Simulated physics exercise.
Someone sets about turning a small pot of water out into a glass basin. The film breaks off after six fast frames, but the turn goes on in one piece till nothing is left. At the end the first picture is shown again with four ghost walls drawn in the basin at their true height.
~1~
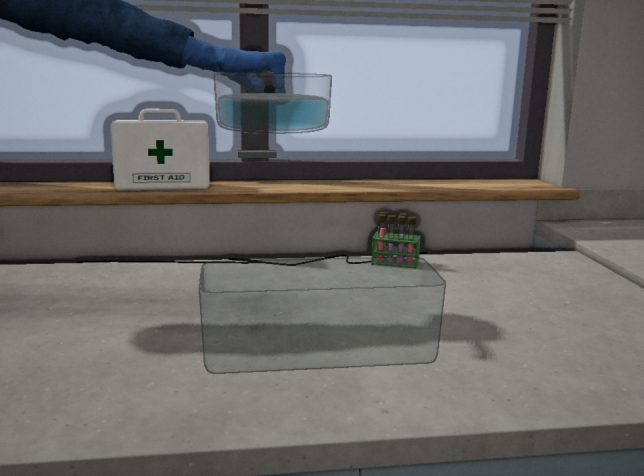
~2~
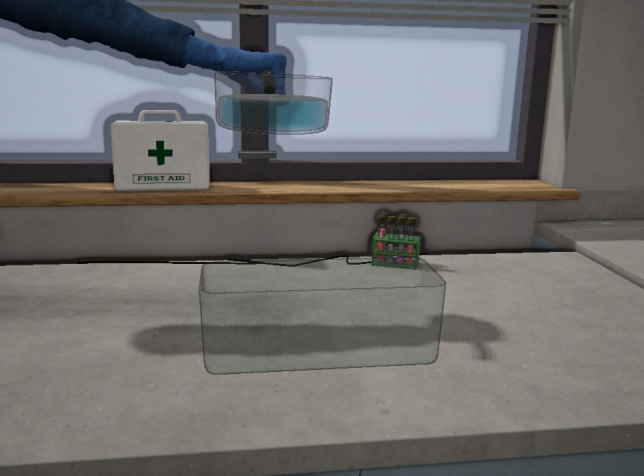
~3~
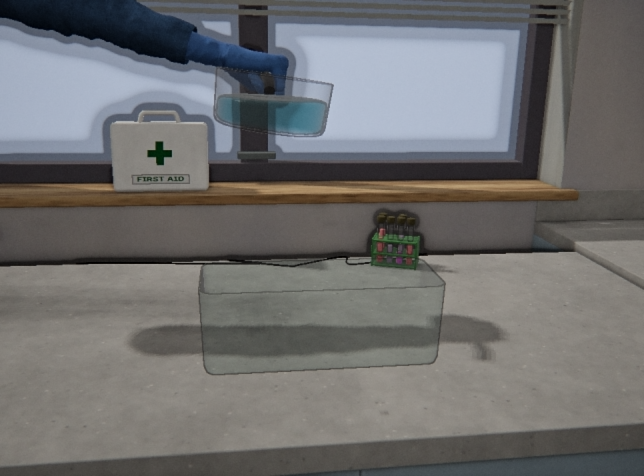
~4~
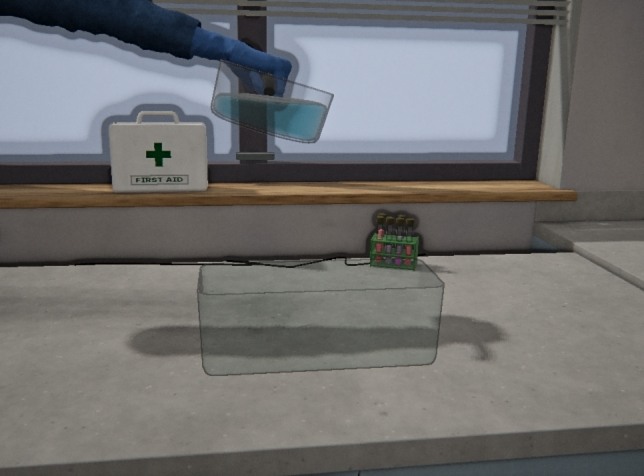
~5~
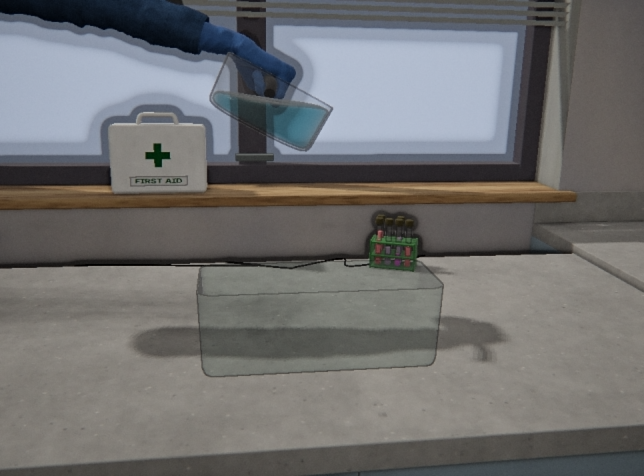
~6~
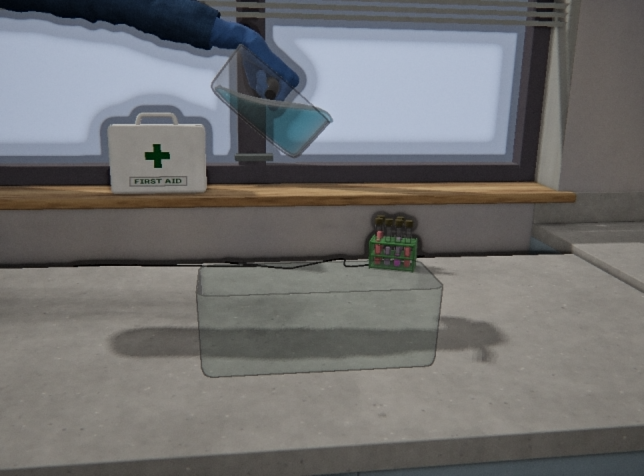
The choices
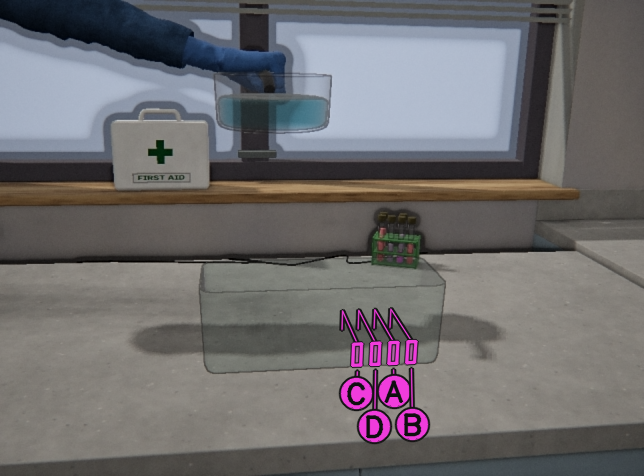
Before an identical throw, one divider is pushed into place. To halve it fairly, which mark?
Go for C.
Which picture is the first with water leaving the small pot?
In picture 6.
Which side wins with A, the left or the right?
The left side.
On the marked copy, A at (393, 369); B at (411, 368); C at (357, 371); D at (375, 370).
With A, about 78 % ends left of the wall and 16 % right of it; 6 % is lost outside.
With B, about 75 % ends left of the wall and 15 % right of it; 9 % is lost outside.
With C, about 47 % ends left of the wall and 48 % right of it; 5 % is lost outside.
With D, about 62 % ends left of the wall and 35 % right of it; 4 % is lost outside.
